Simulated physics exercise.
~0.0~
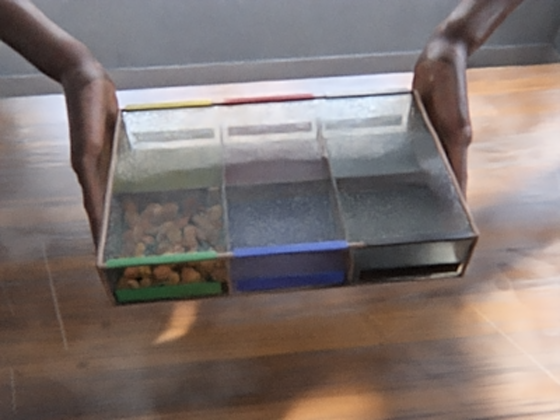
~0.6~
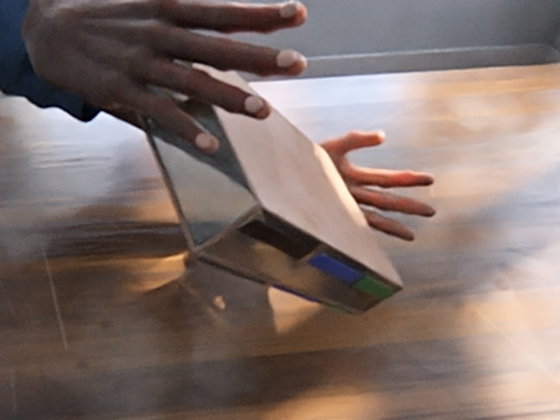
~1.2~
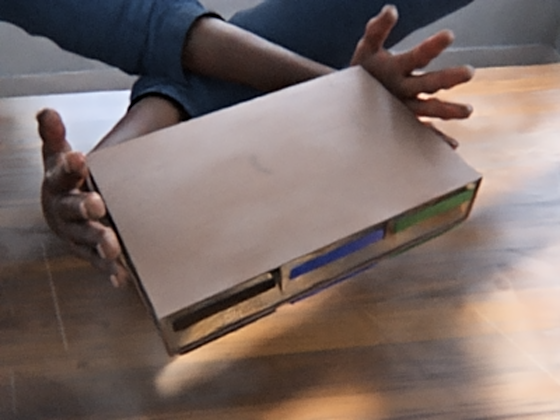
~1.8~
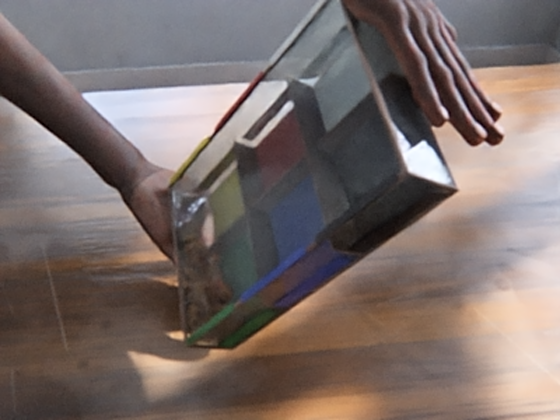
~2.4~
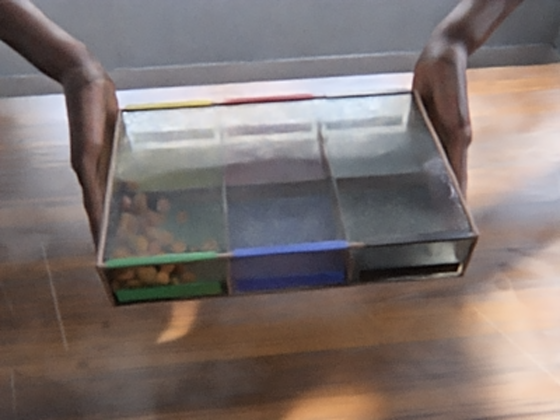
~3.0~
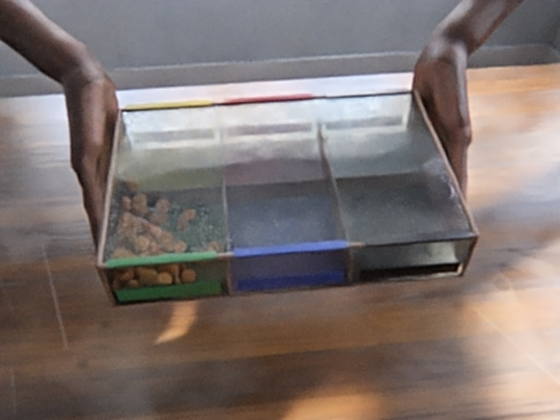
A shallow box with a clear lid is held level by two hands above a shiny wooden floor, seen from above and in front against a grey wall. Its front edge is marked green, blue and black from left to right, with yellow and red strips along the back, and brown kibble lies in the front left green section. The hands turn the box over until its plain tan underside faces up, their arms crossing. They then turn it back through a steep tilt to level. It ends still, with nearly all the kibble in the green section.
